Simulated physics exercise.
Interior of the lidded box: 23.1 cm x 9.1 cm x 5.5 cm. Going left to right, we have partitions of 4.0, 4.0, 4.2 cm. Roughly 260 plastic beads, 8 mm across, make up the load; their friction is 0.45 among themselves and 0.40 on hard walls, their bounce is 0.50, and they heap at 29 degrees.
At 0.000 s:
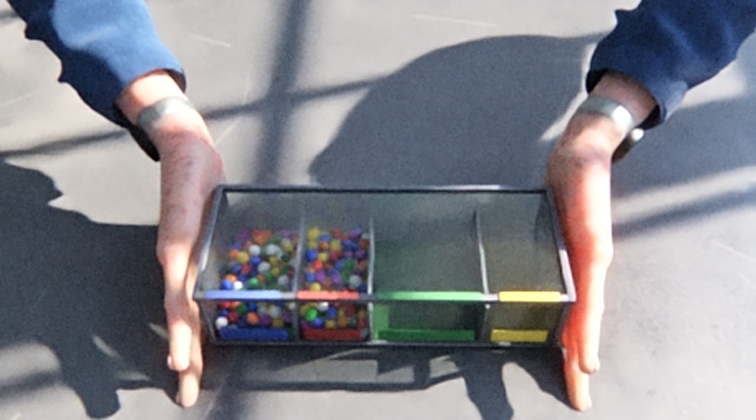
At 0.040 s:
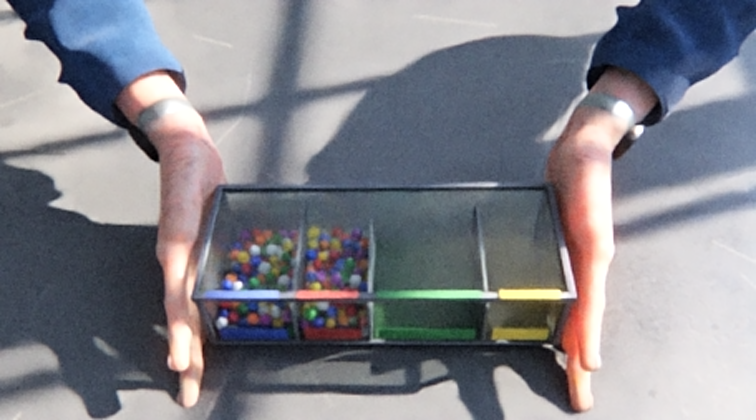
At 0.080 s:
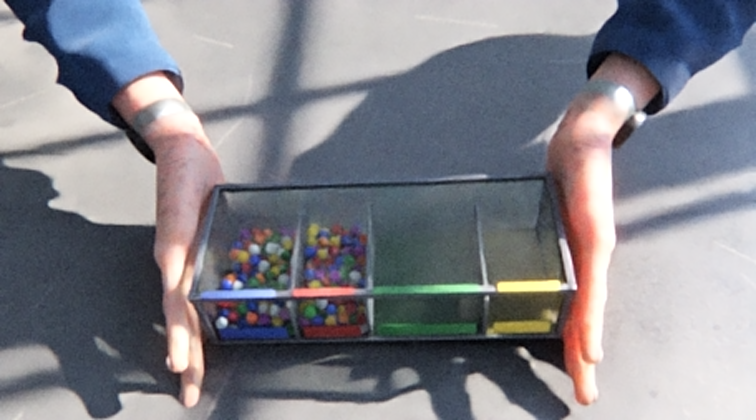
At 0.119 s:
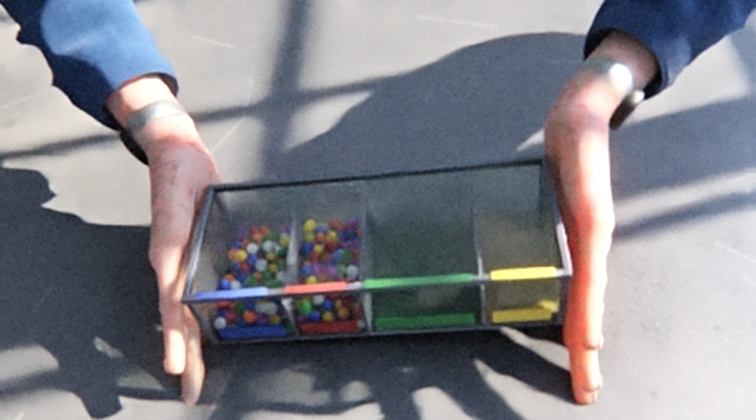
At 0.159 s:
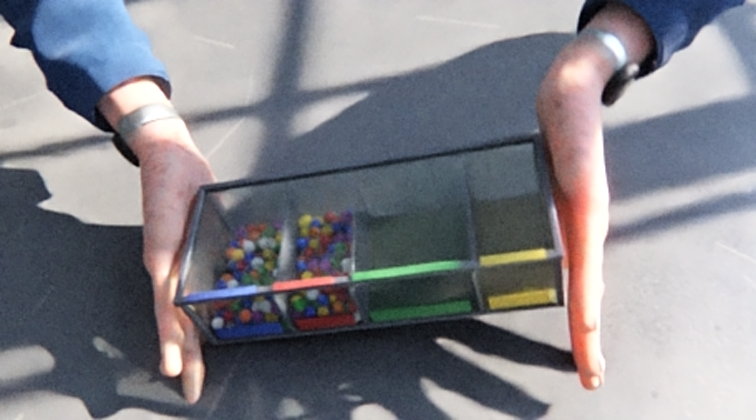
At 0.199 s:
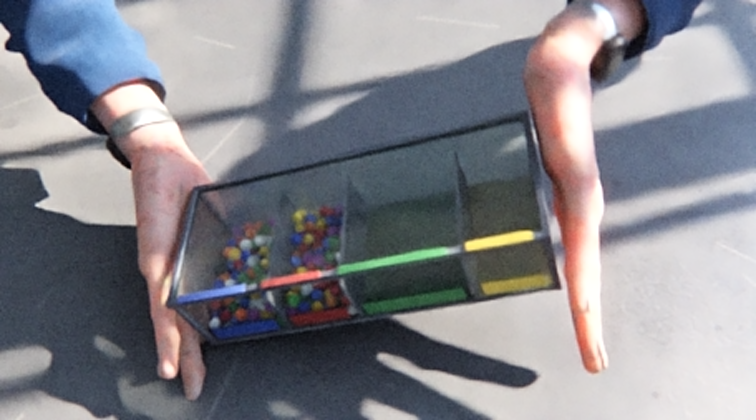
On a sunlit gray surface, two hands held a clear divided box with colorful beads in the blue and red sections, then tilted it, raising the right end while the left stayed low.
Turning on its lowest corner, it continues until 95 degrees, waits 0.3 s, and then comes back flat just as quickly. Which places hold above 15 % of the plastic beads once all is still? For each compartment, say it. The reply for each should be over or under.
For red compartment it is over, for blue compartment it is over, for green compartment it is under, for yellow compartment it is under.
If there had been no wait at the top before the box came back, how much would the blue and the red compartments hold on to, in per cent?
Blue 65; red 35.
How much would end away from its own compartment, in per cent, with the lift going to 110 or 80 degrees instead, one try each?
About 20 and 5 per cent.
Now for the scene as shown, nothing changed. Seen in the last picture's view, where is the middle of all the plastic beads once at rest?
Approximately (273, 289) in the last view.
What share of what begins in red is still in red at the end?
Around 70 %.
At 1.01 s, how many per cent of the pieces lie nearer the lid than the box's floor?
About 50 per cent.
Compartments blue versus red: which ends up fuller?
Go with blue, that one ends with more.
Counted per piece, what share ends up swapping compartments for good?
About 15 per cent.
After 1.01 s, tilt 95 degrees; red 40 %, blue 60 %.
Then, at 1.55 s, tilt 50 degrees; red 35 %, blue 65 %.
Then, at 2.15 s, tilt 0 degrees; red 35 %, blue 65 %.
By 2.6 s all is still; red 35 %, blue 65 %, green 0 %, yellow 0 %.
